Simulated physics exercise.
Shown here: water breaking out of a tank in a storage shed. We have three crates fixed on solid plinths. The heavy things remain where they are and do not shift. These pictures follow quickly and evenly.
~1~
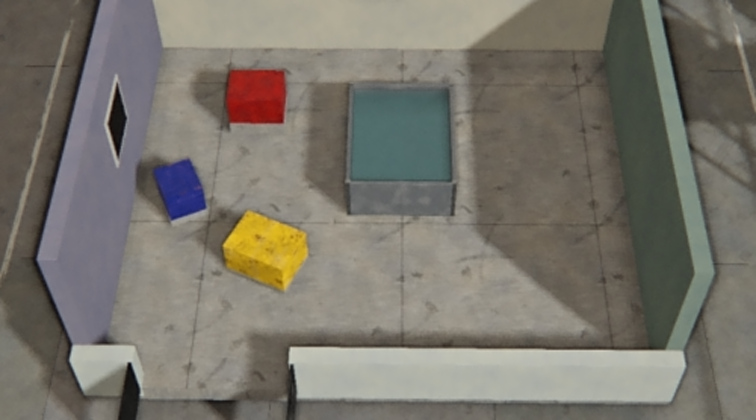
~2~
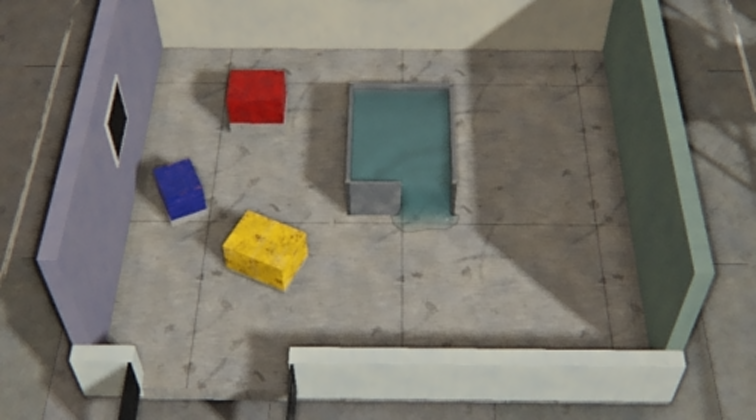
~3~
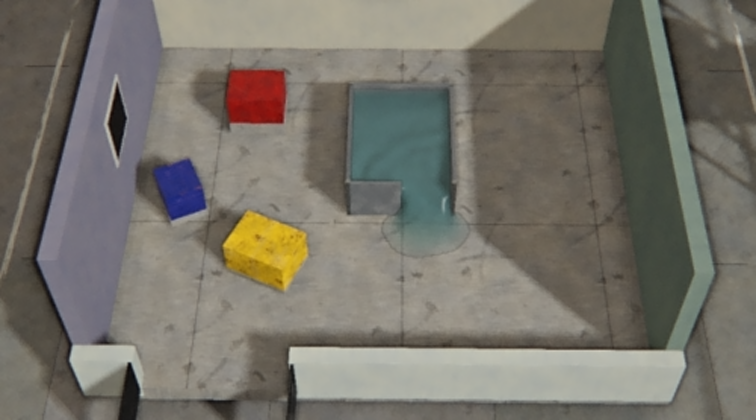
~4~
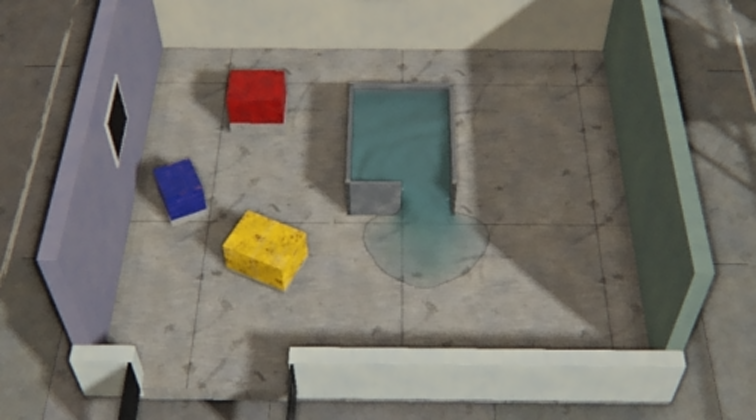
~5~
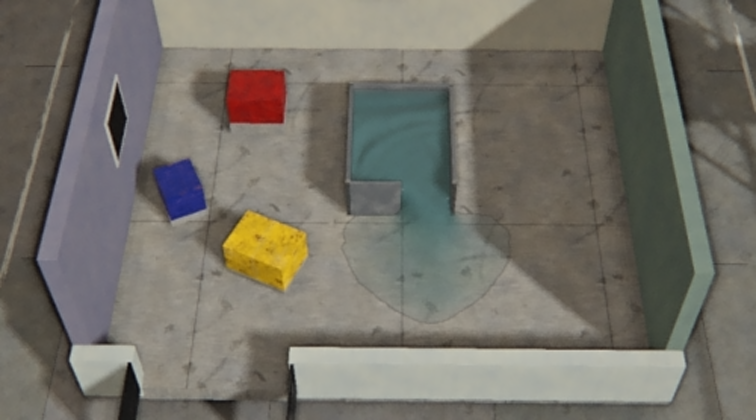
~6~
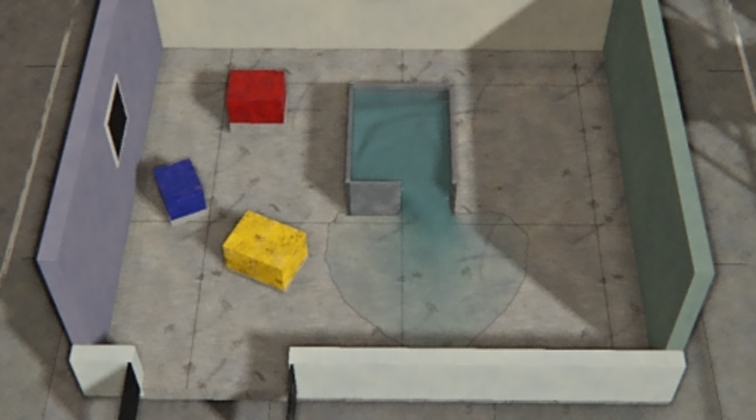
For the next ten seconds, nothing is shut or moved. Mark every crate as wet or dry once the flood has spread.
Blue crate: Dry, yellow crate: Dry, red crate: Dry.
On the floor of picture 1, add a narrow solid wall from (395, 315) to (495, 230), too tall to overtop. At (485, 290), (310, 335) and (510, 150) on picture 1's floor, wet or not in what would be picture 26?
The first point comes out unwetted, the next inundated, the last inundated.
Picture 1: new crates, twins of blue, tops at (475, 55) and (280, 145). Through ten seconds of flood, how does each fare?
One after the other: Remains dry, escapes it.
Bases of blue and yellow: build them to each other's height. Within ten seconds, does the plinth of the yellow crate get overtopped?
The yellow one stays out of it.
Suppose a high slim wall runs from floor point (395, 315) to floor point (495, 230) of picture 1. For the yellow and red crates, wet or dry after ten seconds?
Next, the yellow crate is inundated, but the red crate is never reached.
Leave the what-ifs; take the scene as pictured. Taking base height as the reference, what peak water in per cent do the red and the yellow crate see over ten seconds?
About 10 % and 70 %.
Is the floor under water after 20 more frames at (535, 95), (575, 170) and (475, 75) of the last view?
Going through them one by one, the first is spared, the second spared and the third spared.
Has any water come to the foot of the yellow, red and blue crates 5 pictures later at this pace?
Going crate by crate, yellow crate got wet, red crate remains dry, blue crate remains dry.
A moment on, water covers 20 % of the floor; the blue crate not reached, the yellow crate water round its plinth, the red crate not reached.
Next, water covers 25 % of the floor; the blue crate not reached, the yellow crate water round its plinth, the red crate not reached.
Then, water covers 35 % of the floor; the blue crate not reached, the yellow crate water round its plinth, the red crate not reached.
Later, water covers 65 % of the floor; the blue crate water round its plinth, the yellow crate water round its plinth, the red crate not reached.
In the end, water covers 90 % of the floor; the blue crate stayed above the water, the yellow crate stayed above the water, the red crate stayed above the water.
